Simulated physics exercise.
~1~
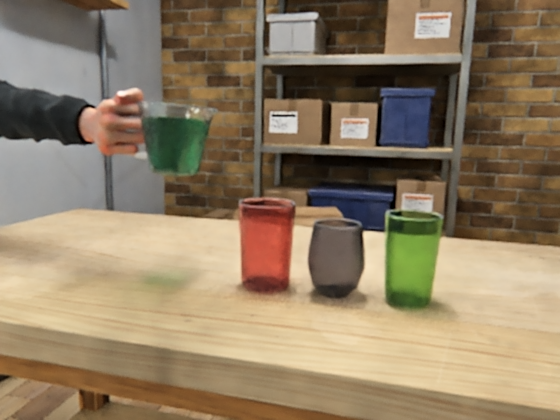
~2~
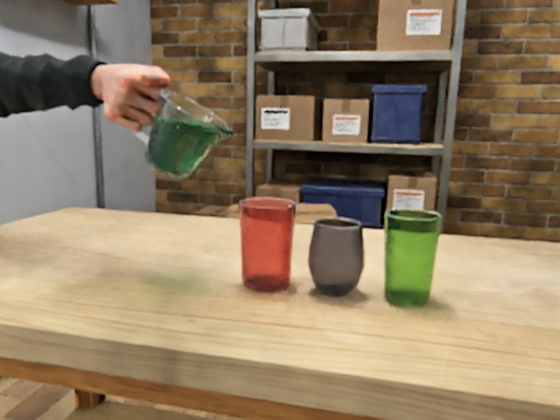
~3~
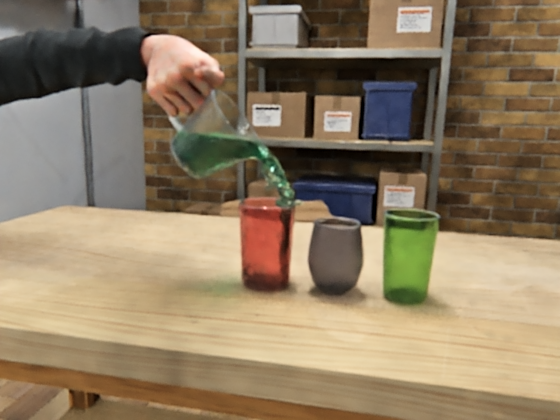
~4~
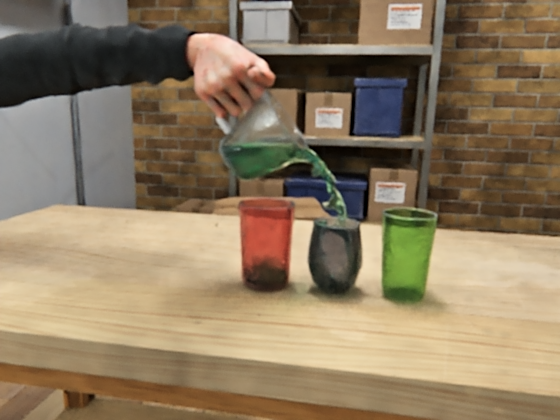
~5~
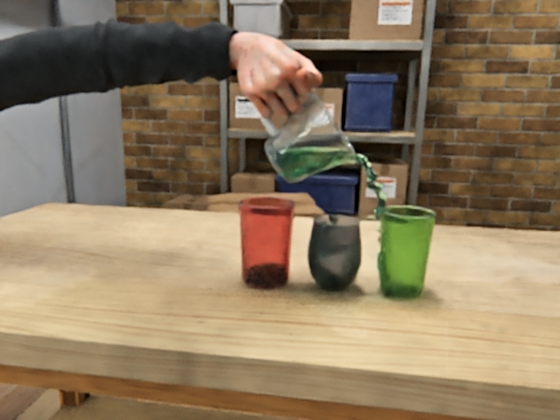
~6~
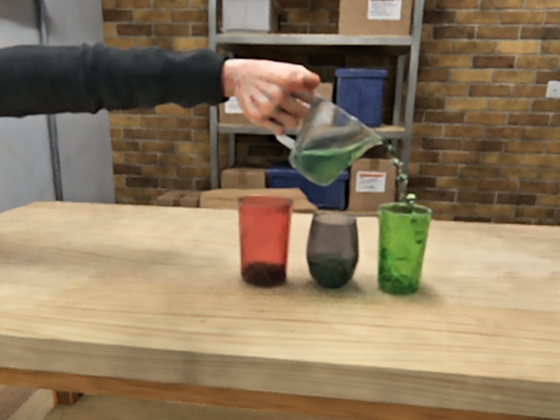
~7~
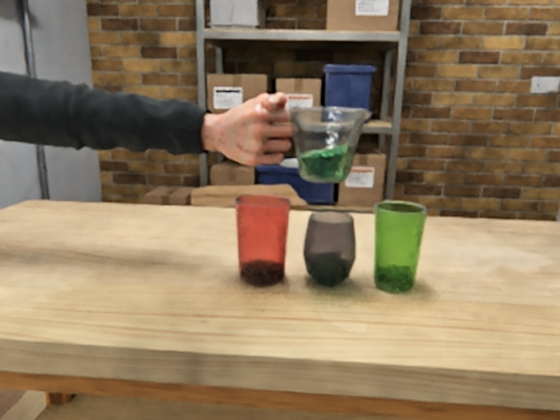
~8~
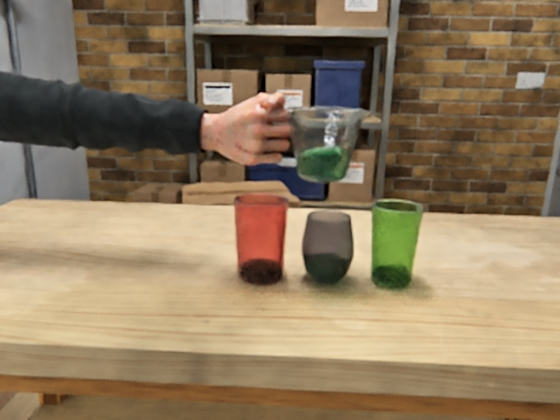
A hand in a dark sleeve holds a clear measuring jug of green liquid above a pale wooden table, seen from the front in a storeroom with a brick wall and metal shelves of boxes and blue bins. Below stand an empty red glass, a round-bellied grey glass and a green glass. The hand tips the jug and sweeps it right, pouring into the red glass, then the grey one, then the green one, as the view drifts slightly sideways. The jug swings back level, and each glass ends with a shallow layer, some liquid remaining in the jug.
